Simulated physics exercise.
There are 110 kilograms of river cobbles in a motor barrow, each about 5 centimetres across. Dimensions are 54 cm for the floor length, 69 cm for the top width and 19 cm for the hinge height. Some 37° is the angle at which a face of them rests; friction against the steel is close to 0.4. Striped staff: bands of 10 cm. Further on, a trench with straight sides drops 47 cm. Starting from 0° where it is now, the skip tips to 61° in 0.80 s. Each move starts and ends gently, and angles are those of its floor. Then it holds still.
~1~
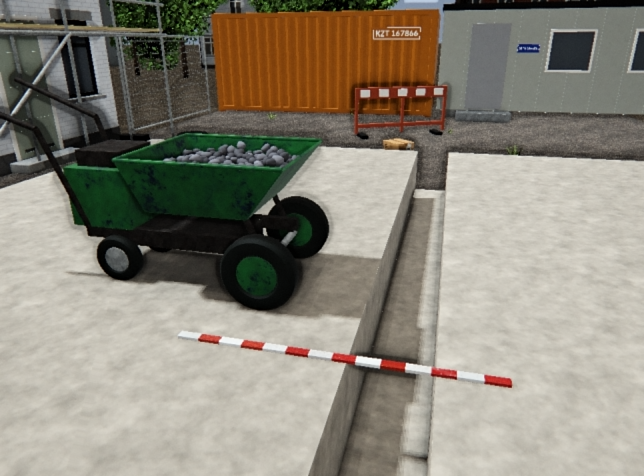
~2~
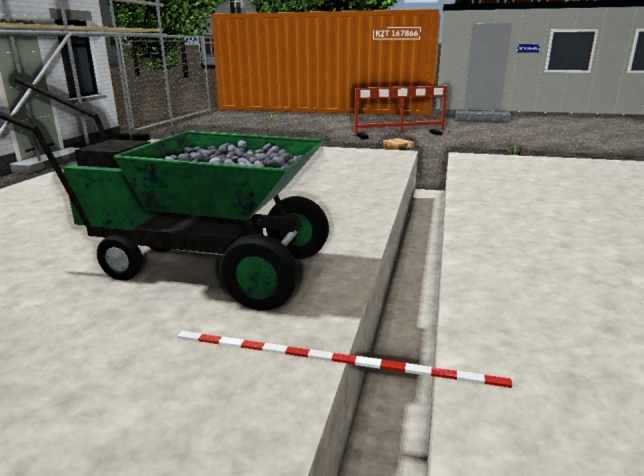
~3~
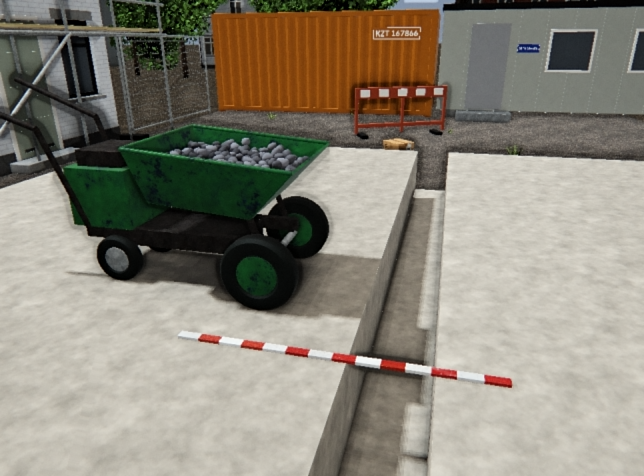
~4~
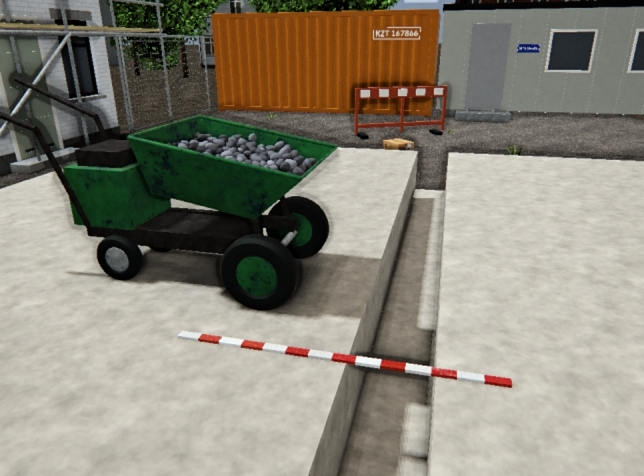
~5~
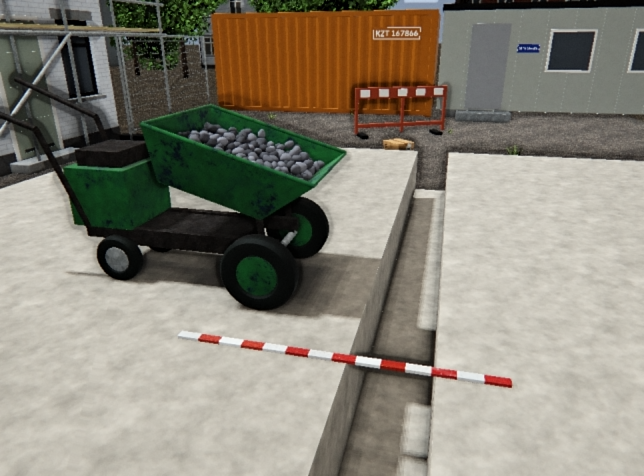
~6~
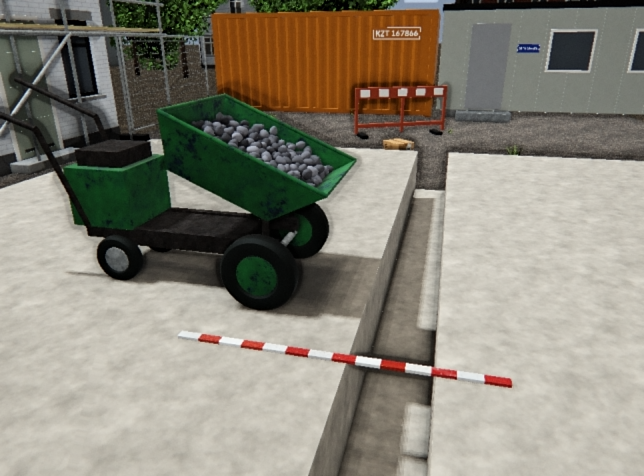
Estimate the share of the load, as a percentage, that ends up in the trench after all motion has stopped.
Roughly 71 per cent of the load ends up there.
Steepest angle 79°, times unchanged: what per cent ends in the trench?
Expect roughly 80 per cent.
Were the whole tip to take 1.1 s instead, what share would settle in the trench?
Close to 80 percent, then.
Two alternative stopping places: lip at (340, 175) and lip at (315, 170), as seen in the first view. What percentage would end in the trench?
Result: Close to 25 then close to 40 per cent.
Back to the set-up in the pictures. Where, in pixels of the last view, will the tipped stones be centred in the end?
I'd put it close to (411, 359).
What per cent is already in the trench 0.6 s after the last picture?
About 15 per cent by then.
Then, 0.3 s after the last picture the floor is at 51°, 100 % in the skip; the foremost stones are at (354, 214).
Then, 0.6 s after the last picture the floor is at 61°, 85 % in the skip, 15 % in the trench; the foremost stones are at (427, 269).
Then, 0.9 s after the last picture the floor is at 61°, 43 % in the skip, 39 % in the trench, 18 % past the trench; the foremost stones are at (524, 304).
Then, 2.9 s after the last picture the floor is at 61°, 11 % in the skip, 71 % in the trench, 18 % past the trench; the foremost stones are past the picture's edge.
